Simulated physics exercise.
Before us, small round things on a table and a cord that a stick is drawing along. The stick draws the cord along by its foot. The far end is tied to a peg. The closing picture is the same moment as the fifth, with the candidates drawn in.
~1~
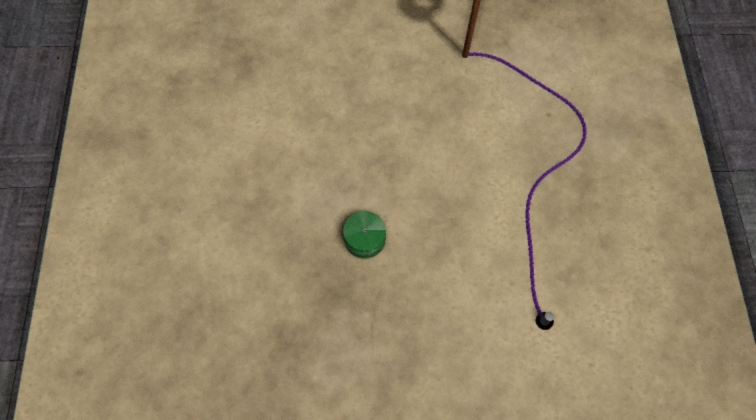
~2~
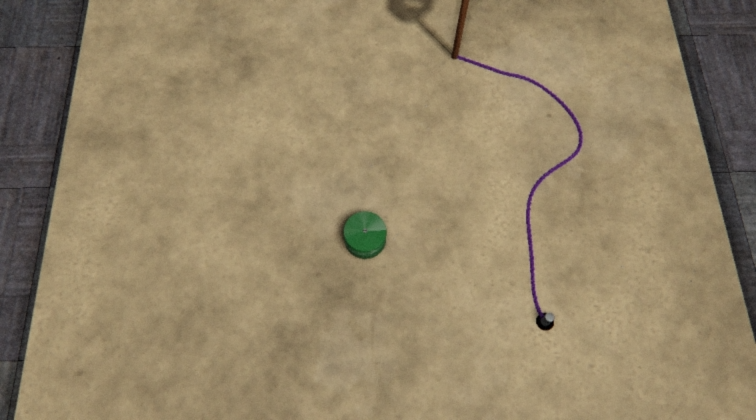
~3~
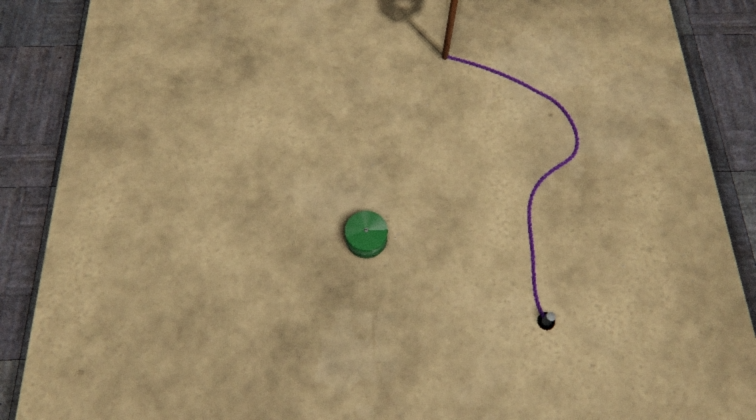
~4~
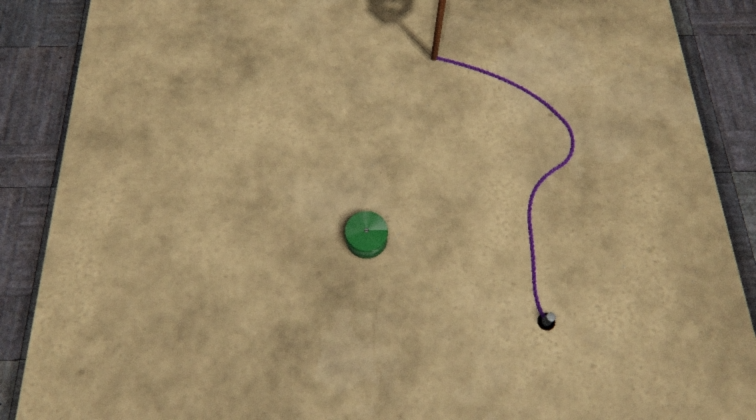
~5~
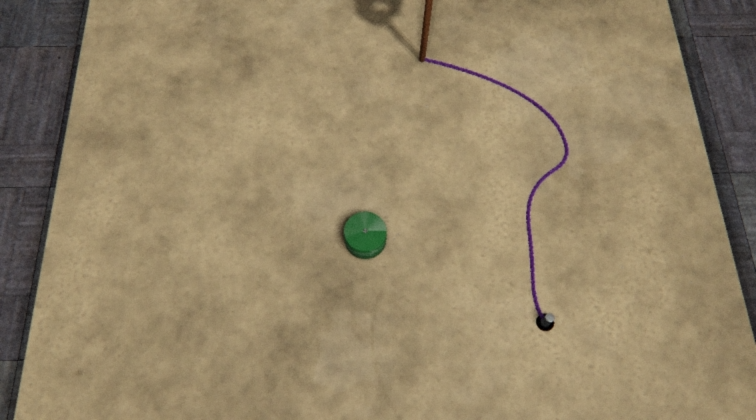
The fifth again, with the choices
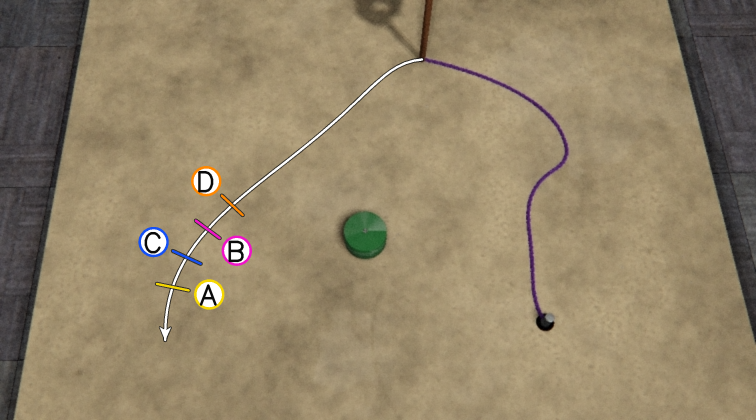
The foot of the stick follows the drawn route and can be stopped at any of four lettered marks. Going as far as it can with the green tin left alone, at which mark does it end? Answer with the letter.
C is the last safe stop.
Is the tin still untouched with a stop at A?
For that mark, no.
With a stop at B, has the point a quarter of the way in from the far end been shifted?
Yes.
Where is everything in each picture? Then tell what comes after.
The first picture shows green tin (365, 235); peg (547, 319).
The second picture shows green tin (365, 235); peg (547, 319).
The third picture shows green tin (366, 235); peg (549, 319).
The fourth picture shows green tin (367, 235); peg (549, 319).
The fifth picture shows green tin (365, 236); peg (547, 320).
On the marked copy, A at (173, 287); B at (208, 229); C at (187, 257); D at (232, 205); the route from (422, 60) via (273, 172) to (165, 340).
Following C. Soon after the start, foot of the stick (342, 116), middle of the cord (522, 144).
Later, foot of the stick (256, 186), middle of the cord (452, 170).
In the end, foot of the stick (187, 258), middle of the cord (389, 213); nothing has been touched.
As for the rest, A brings the cord against the tin; B is safe but short; D is safe but short.
